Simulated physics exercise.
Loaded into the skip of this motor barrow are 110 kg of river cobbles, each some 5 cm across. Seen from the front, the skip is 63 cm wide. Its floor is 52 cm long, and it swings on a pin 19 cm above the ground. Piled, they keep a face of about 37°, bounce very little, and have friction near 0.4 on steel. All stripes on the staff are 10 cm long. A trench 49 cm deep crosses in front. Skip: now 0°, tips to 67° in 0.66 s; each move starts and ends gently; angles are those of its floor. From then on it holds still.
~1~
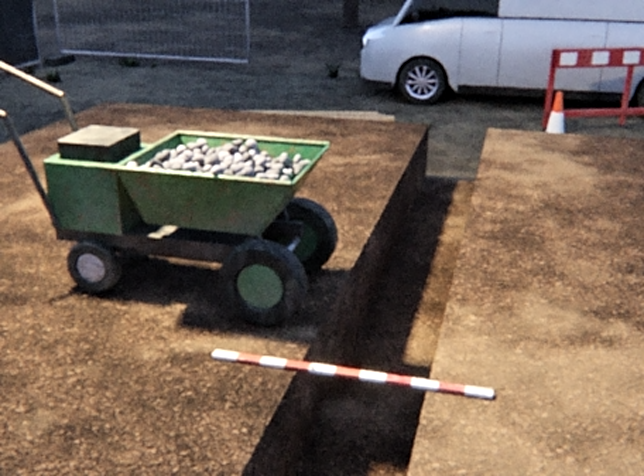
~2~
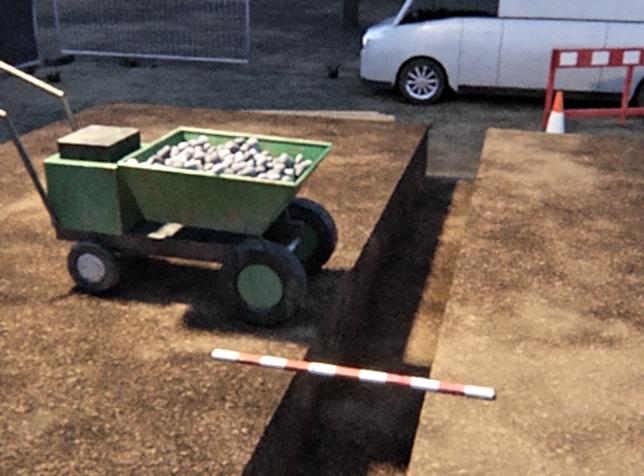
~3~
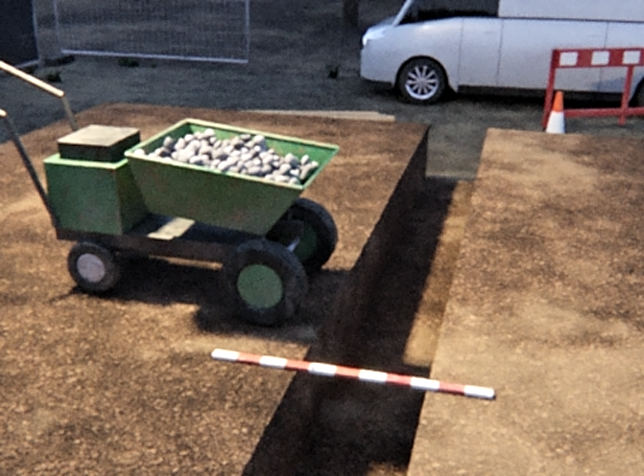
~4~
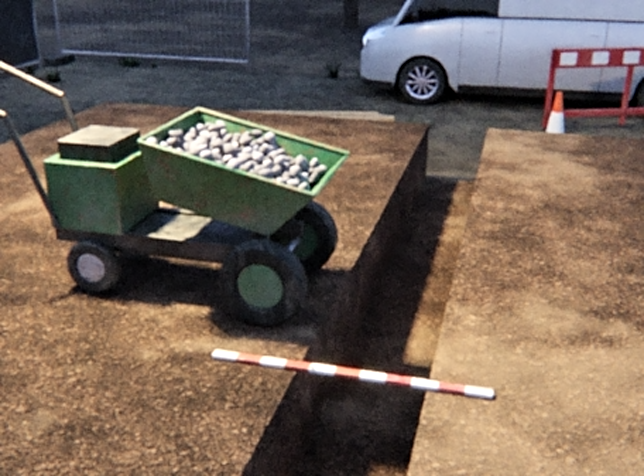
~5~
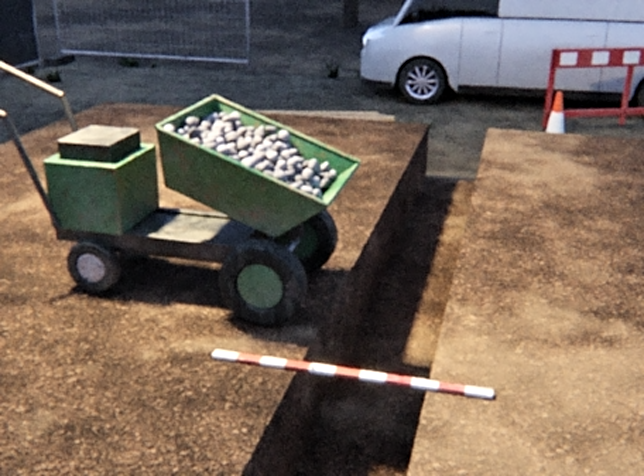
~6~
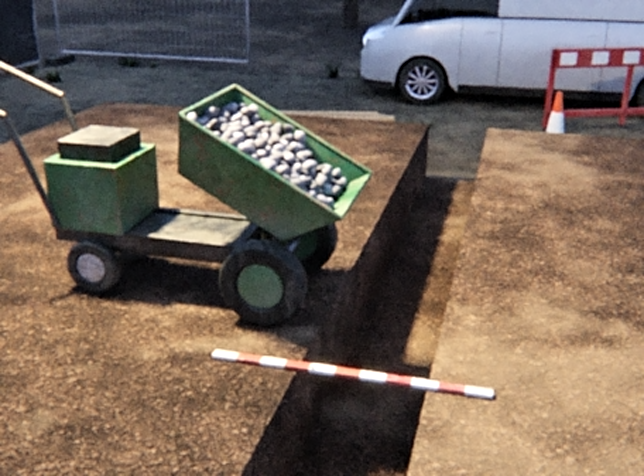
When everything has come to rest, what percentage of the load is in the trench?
About 60 per cent.
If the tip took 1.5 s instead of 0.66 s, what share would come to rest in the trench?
That works out at about 80 in a hundred.
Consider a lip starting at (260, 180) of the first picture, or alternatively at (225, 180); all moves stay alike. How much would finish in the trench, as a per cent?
About 80 and 90 per cent.
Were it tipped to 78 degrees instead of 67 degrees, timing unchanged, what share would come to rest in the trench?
Then about 65 per cent.
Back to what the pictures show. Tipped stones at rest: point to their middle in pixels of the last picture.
Around (421, 392).
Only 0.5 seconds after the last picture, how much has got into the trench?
20 per cent or so by then.
Then, 0.2 s after the last picture the floor is at 57°, 100 % in the skip; the foremost stones are at (365, 241).
Then, 0.5 s after the last picture the floor is at 67°, 81 % in the skip, 18 % in the trench, 1 % past the trench; the foremost stones are at (445, 307).
Then, 0.8 s after the last picture the floor is at 67°, 34 % in the skip, 36 % in the trench, 30 % past the trench; the foremost stones are at (603, 330).
Then, 2.8 s after the last picture the floor is at 67°, 9 % in the skip, 60 % in the trench, 31 % past the trench; the foremost stones are past the picture's edge.
